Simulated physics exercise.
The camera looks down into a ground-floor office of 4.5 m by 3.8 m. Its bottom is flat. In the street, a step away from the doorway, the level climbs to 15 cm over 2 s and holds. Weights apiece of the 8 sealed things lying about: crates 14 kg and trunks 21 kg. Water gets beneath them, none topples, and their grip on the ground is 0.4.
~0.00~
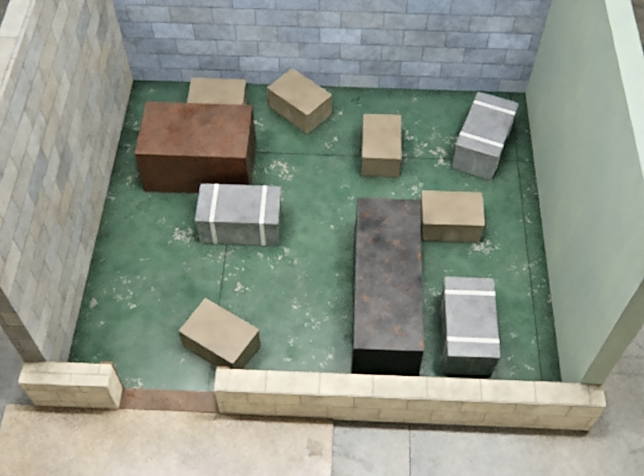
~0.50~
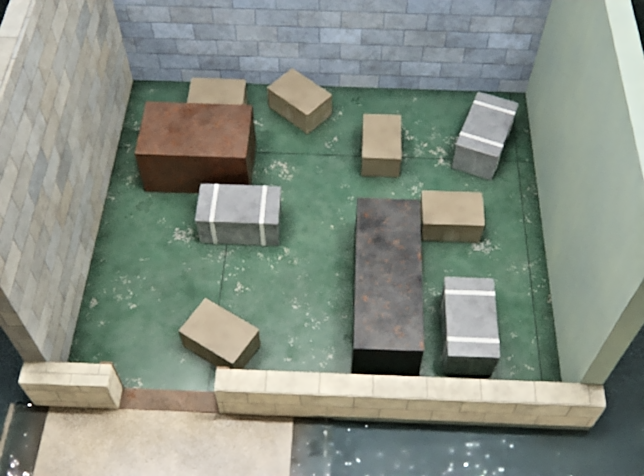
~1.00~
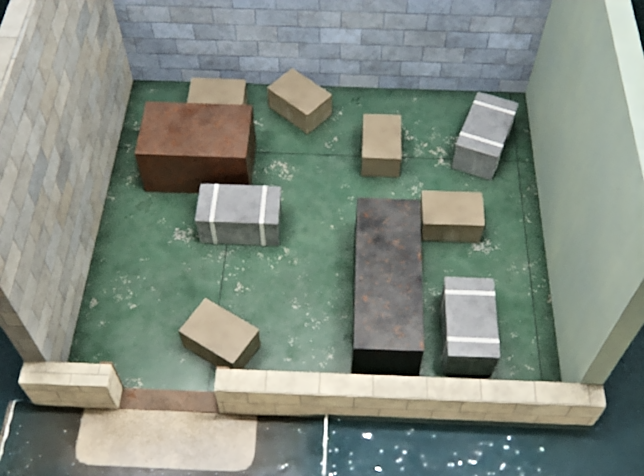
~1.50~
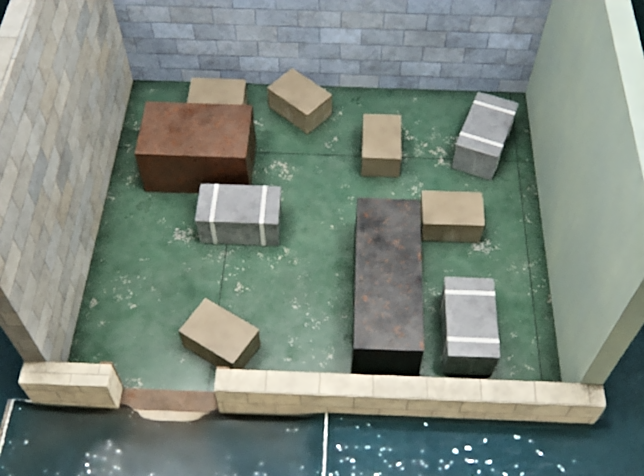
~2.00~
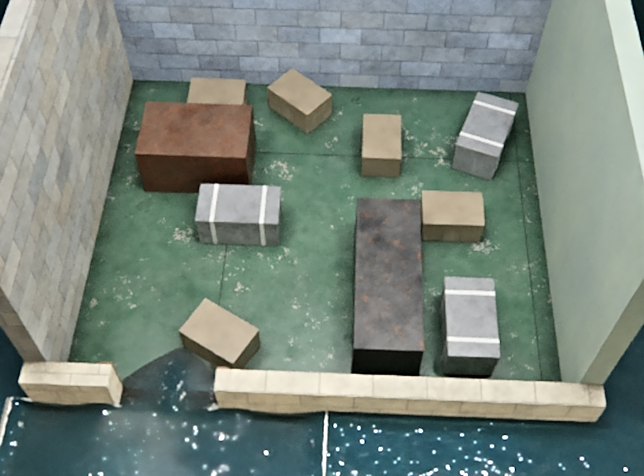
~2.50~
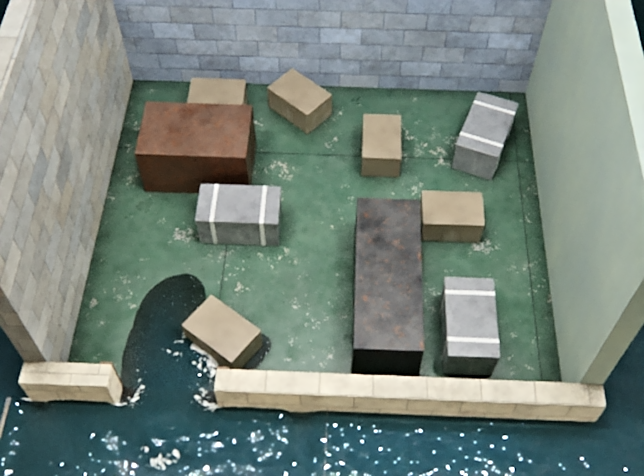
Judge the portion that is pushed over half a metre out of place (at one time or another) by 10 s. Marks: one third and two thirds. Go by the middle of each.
Share: Not even a third.
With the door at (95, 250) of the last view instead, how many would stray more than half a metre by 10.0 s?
In that case 1 of them.
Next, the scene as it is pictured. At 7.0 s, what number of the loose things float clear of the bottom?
At that moment 0.
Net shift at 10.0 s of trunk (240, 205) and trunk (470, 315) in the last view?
In that order: 100 cm, 0 cm.
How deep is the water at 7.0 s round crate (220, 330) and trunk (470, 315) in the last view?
Roughly 4 and 0 cm.
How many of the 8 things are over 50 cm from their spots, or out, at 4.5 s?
1 of them.
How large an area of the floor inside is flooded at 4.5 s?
Some 5.5 m2.
After 3.5 s 1 of 8 are over 50 cm from their spots; 0 afloat.
After 4.5 s 1 of 8 are over 50 cm from their spots; 0 afloat.
After 7.0 s 1 of 8 are over 50 cm from their spots; 0 afloat.
After 10.0 s 2 of 8 are over 50 cm from their spots, and 2 have been at some point; 2 afloat.
